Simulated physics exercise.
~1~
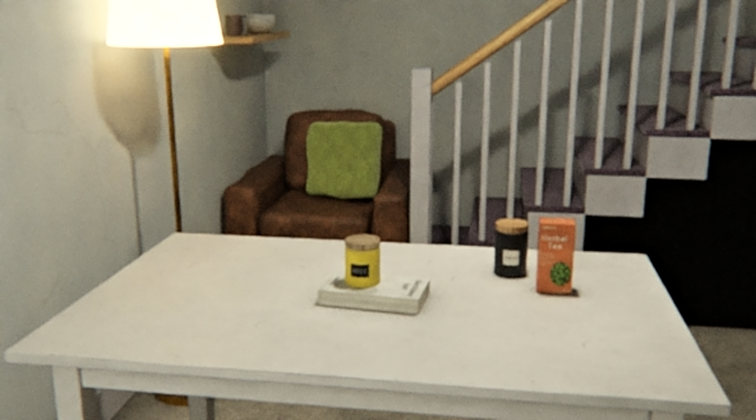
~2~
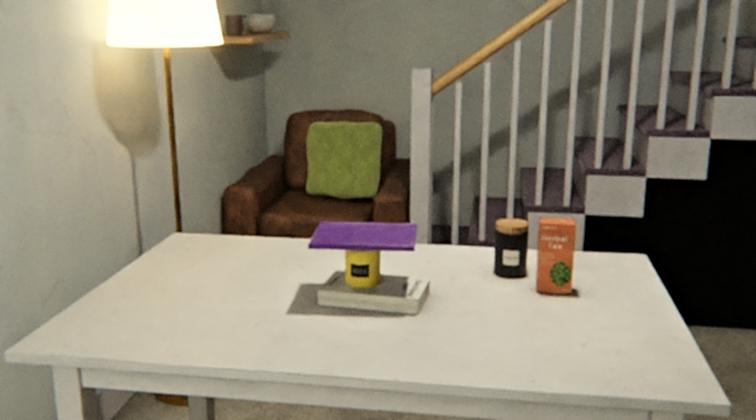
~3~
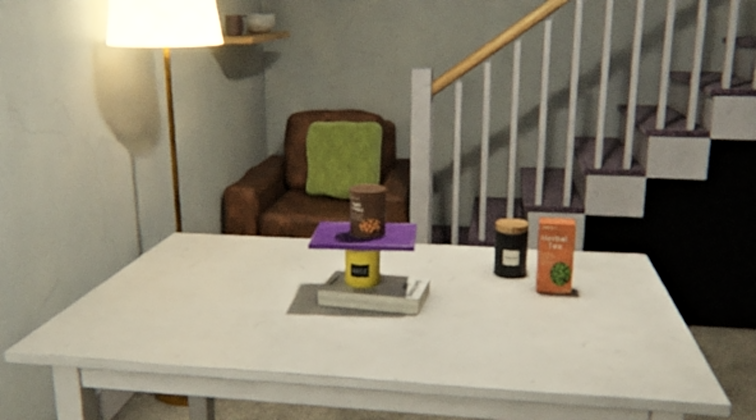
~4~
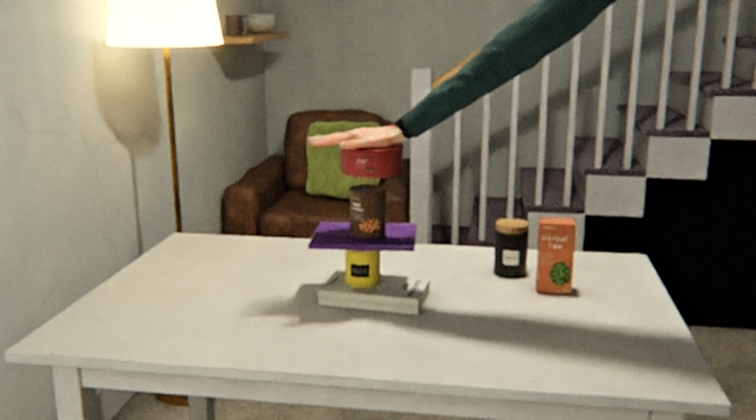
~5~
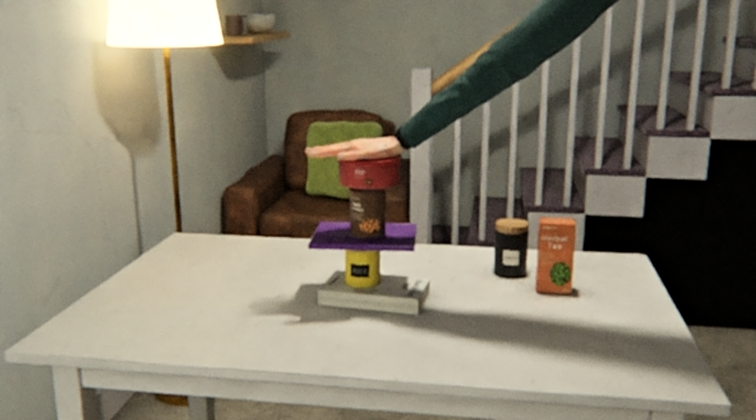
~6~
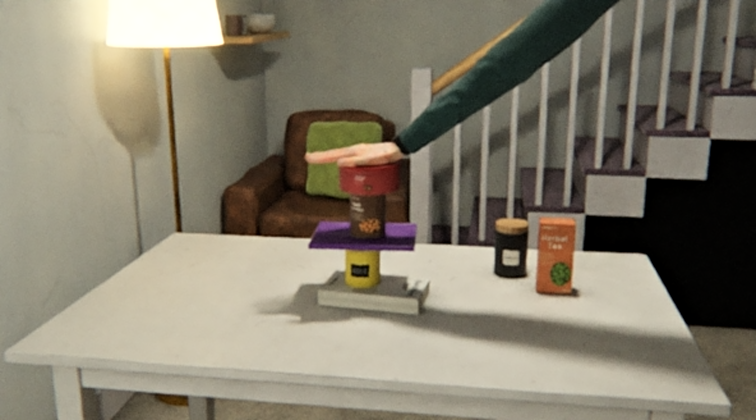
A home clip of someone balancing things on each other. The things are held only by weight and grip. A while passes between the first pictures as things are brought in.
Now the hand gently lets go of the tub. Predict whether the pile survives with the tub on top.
It survives.
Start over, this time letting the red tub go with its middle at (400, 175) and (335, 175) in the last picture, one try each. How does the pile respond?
First, it loses its balance; second, it comes apart.
Then, 0.20 s past the last view, nothing moves.
Then, 0.50 s past the last view, red tub resting near (370, 175).
Finally, all 7 still in place. Final places as the last picture's camera would see them, red tub near (370, 175). The pile stays up.
